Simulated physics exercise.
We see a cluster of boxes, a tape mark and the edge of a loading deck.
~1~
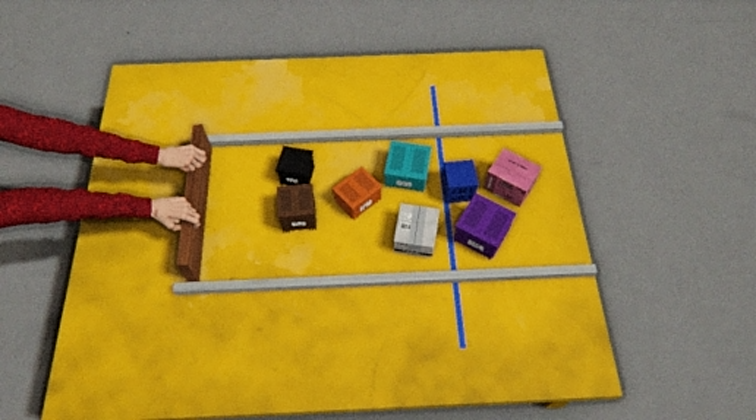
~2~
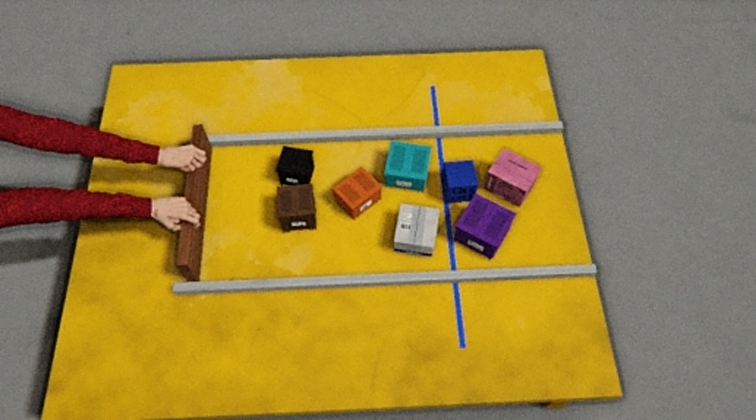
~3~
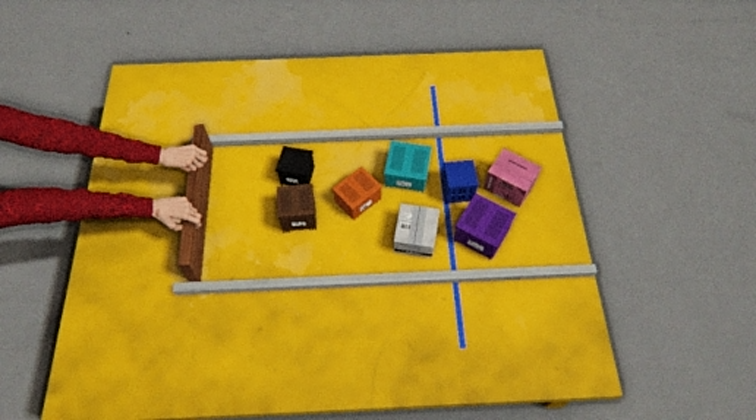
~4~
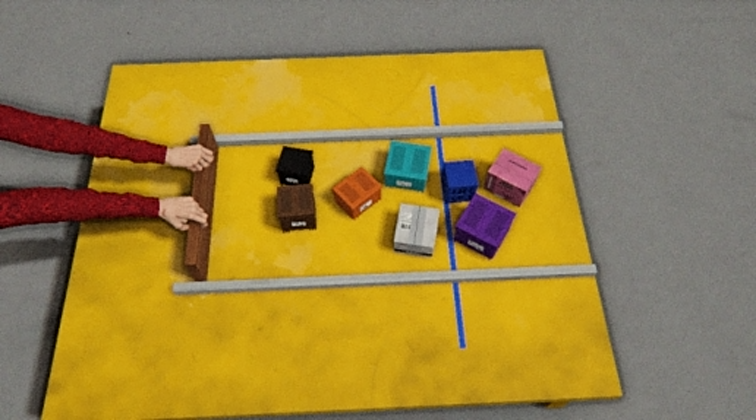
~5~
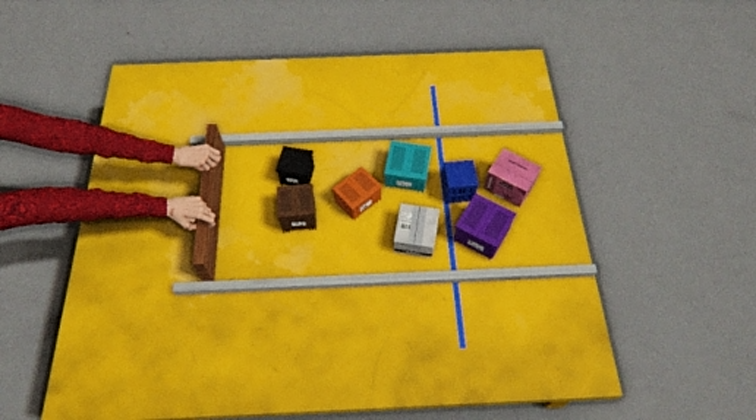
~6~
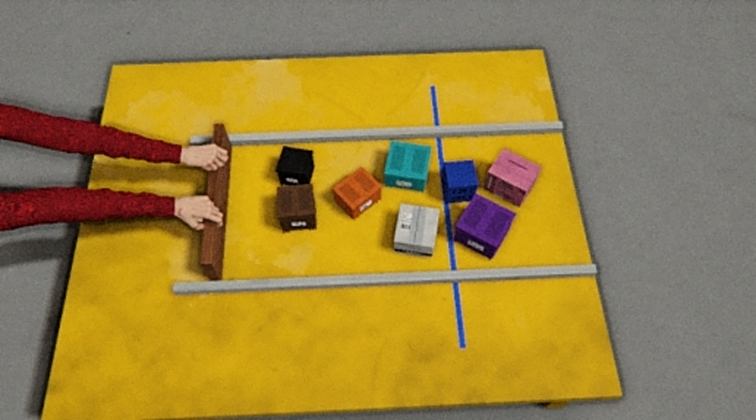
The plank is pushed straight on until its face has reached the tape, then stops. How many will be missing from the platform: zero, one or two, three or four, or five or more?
Here the number that fall off is zero.
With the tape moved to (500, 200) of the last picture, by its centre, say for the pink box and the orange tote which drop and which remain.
The pink box goes over, the orange tote is kept.
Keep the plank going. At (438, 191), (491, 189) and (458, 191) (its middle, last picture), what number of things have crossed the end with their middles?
Past the end: 0, 2 and 0.
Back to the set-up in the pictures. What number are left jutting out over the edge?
It comes to 0.
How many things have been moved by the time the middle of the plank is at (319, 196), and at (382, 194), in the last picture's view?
The counts are 4 and 7.
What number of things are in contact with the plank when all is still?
2 of them.
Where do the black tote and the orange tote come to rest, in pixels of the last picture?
About (458, 158), and the other about (484, 182).
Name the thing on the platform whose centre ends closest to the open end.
The pink box.
Soon after, none off yet; pink box at rest near (512, 178); purple tote at rest near (484, 227); blue crate at rest near (459, 182).
In the end, the number that fall off is zero.
